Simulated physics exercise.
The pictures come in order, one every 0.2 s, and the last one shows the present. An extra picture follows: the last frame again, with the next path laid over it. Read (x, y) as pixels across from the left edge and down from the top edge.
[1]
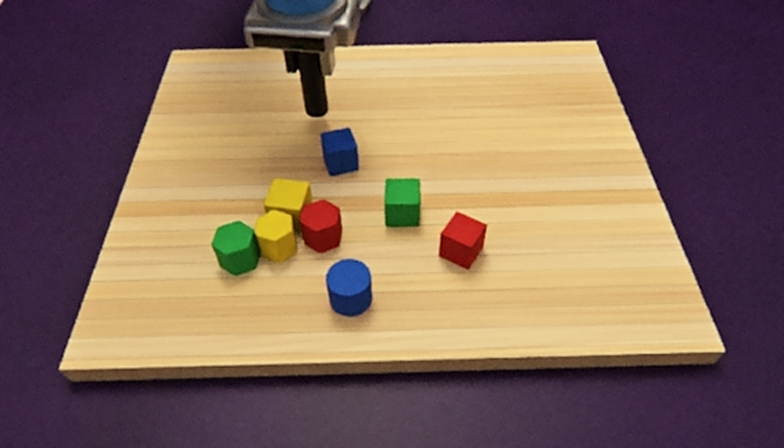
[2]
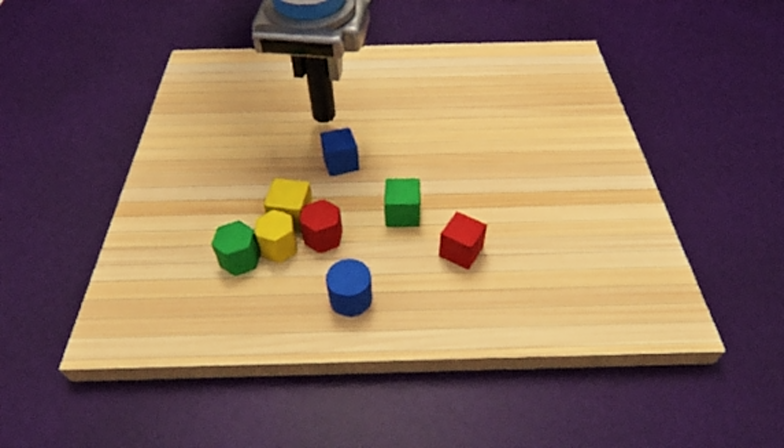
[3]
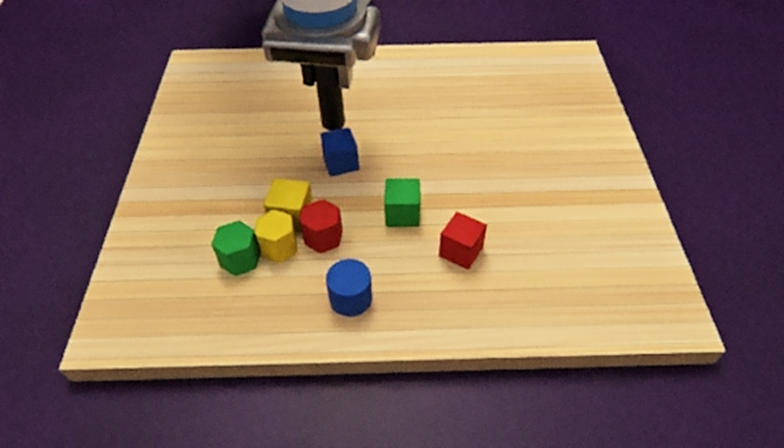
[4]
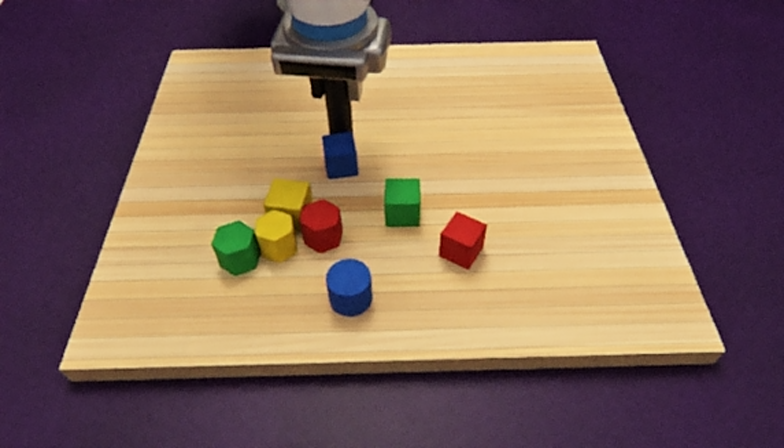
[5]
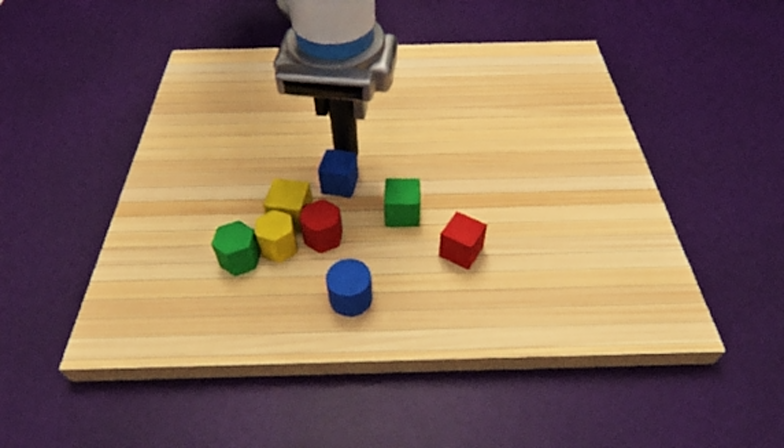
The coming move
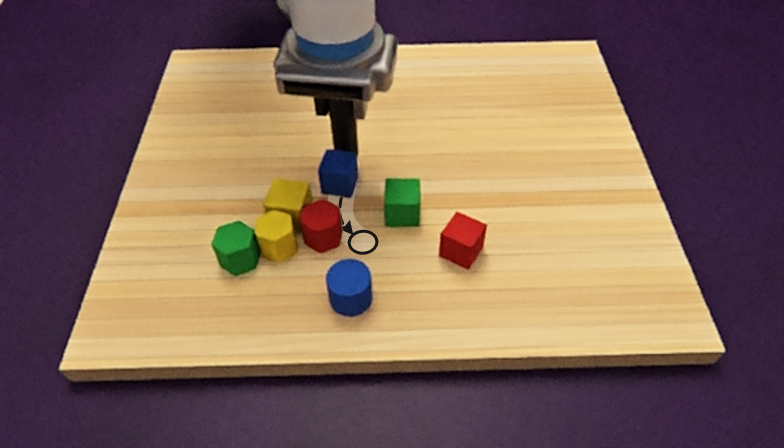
The video shows a robotic arm above a wooden board of coloured blocks, its black pusher moving down and slightly right to the blue cube, then nudging it a short way toward the red hexagonal block while the others stay still.
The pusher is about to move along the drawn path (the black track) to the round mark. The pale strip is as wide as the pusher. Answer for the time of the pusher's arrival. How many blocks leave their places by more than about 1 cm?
The number will come to 2.
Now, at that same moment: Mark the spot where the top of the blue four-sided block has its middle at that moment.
I expect it at (322, 226).
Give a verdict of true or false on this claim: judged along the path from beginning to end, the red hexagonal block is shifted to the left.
The statement is false.
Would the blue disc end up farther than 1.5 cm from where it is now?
No - that is not the case.
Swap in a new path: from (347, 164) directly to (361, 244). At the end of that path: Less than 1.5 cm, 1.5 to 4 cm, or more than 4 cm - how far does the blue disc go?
The answer will be the short band, under 1.5 cm.
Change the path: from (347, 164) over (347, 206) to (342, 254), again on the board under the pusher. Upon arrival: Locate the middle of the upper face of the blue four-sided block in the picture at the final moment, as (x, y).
Its top centre lands on (310, 247).
The drawn path runs from (347, 164) over (343, 191) and (341, 219) to (363, 242).
The first path, step by step. One third of the way, pusher (341, 179); red hexagonal block (319, 217); blue four-sided block (328, 189).
Two thirds of the way, pusher (340, 208); red hexagonal block (306, 249); blue four-sided block (321, 218), turned 25° clockwise.
At the end, pusher (362, 231); yellow four-sided block not moved; red hexagonal block (302, 256); blue four-sided block (322, 226), turned 35° clockwise; blue disc not moved.
